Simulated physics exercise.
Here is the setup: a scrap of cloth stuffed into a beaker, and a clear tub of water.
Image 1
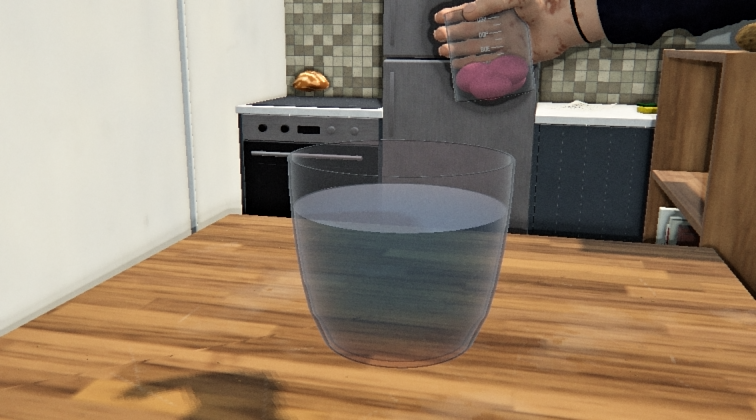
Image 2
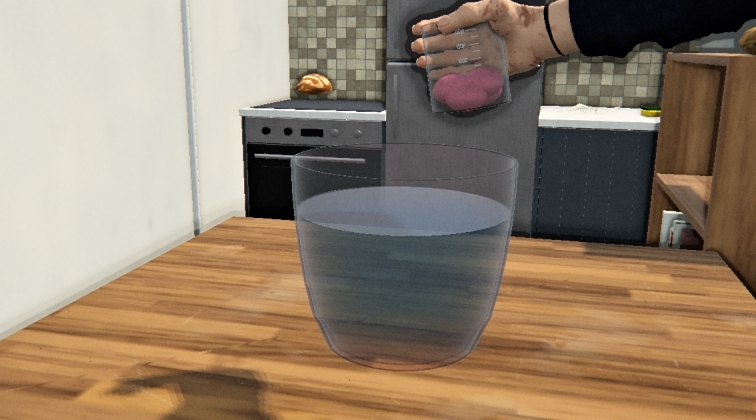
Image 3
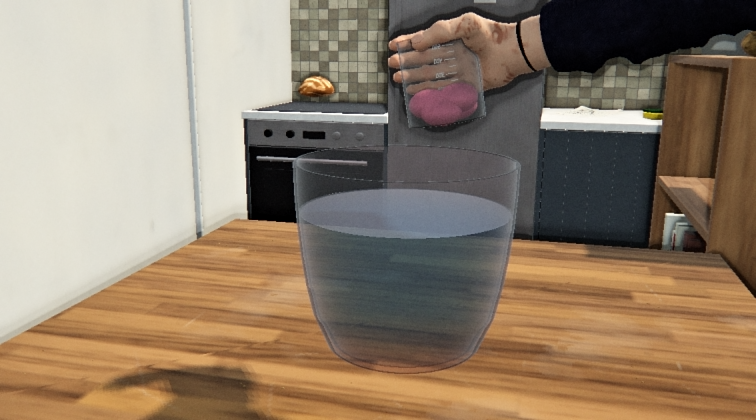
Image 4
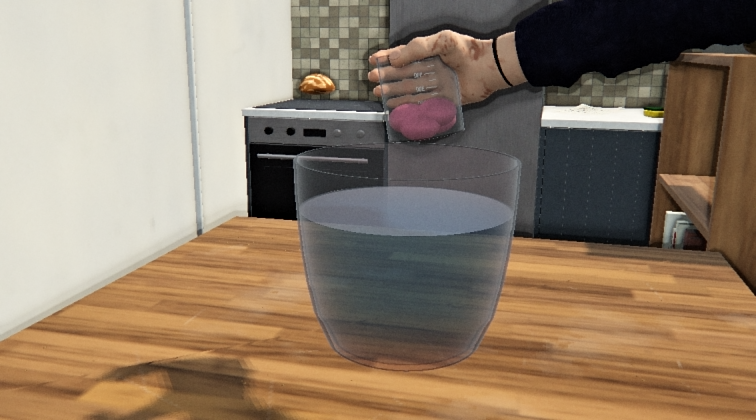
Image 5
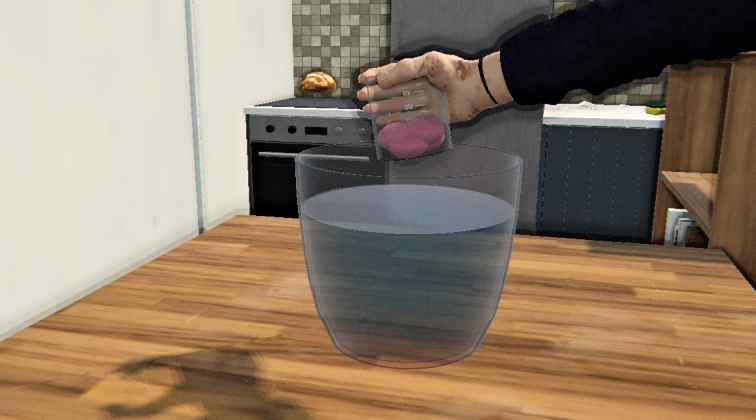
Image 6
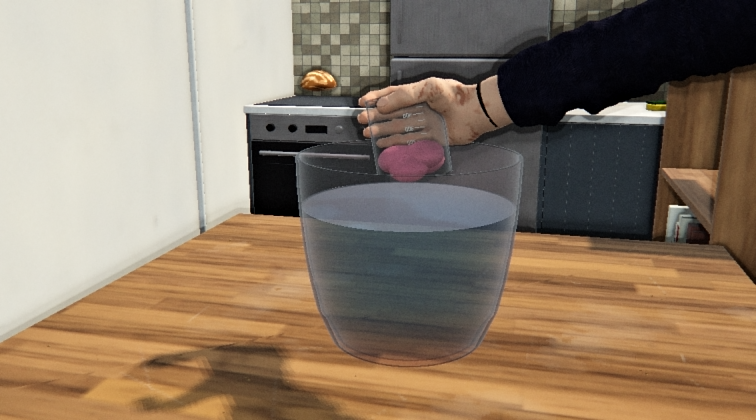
In a kitchen, a hand lowers a beaker holding pink cloth toward water in a clear tub.
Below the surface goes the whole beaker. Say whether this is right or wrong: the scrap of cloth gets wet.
Right.
Shortly, the beaker enters the water.
Then, water pours in as the air escapes.
At the finish, the beaker is under, flooded, and the scrap of cloth is wet.
